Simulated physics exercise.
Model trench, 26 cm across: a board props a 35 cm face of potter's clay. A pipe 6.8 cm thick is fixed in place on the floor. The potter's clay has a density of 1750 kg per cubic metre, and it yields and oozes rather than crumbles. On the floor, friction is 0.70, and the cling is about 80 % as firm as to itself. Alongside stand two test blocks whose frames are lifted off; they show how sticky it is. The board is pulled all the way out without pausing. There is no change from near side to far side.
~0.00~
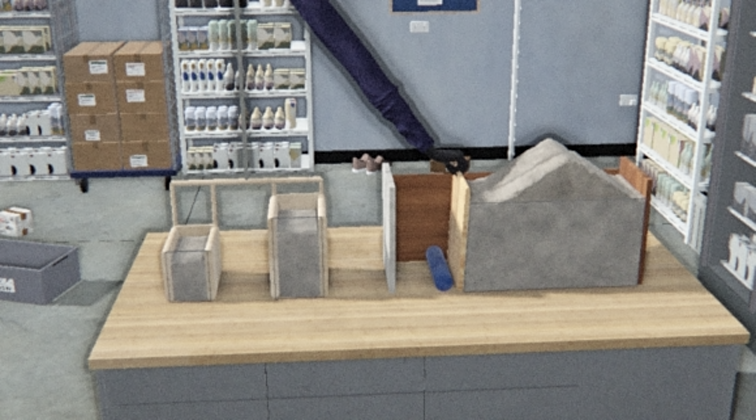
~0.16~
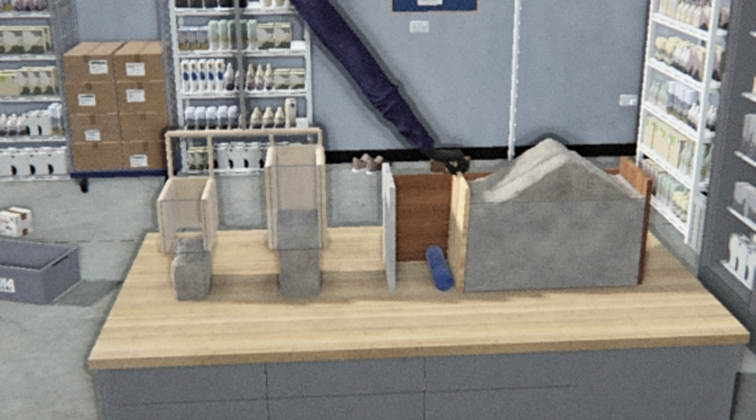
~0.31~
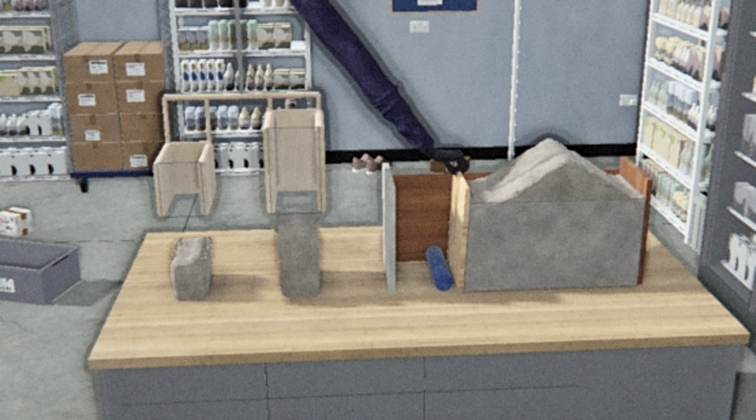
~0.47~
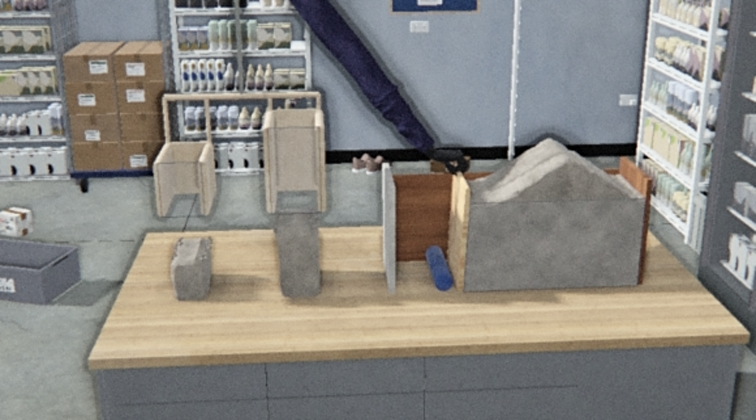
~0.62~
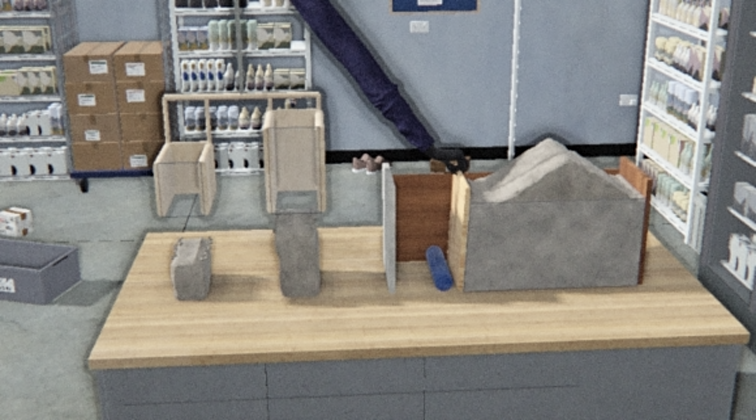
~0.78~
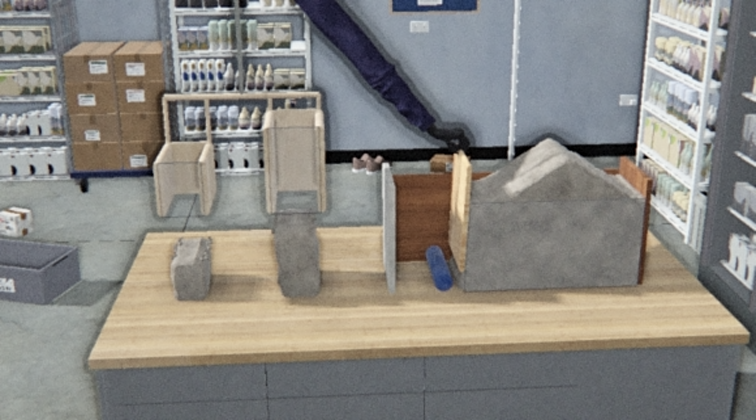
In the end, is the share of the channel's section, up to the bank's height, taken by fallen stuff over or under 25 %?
The share taken by fallen stuff sits smaller than 25 percent.
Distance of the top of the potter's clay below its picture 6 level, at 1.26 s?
Some 0.5 cm.
By 1.00 s, the face still stands, with nothing on top of the pipe; the channel is 0 % full.
By 1.26 s, the face still stands, with nothing on top of the pipe; the channel is 0 % full.
By 1.51 s, the fallen stuff reaches 7 % of the way across, with nothing on top of the pipe; the channel is 5 % full.
By 1.77 s, the fallen stuff reaches 10 % of the way across, with nothing on top of the pipe; the channel is 9 % full.
By 1.82 s, at the end, the fallen stuff reaches 10 % of the way across, with nothing on top of the pipe; the channel is 9 % full.
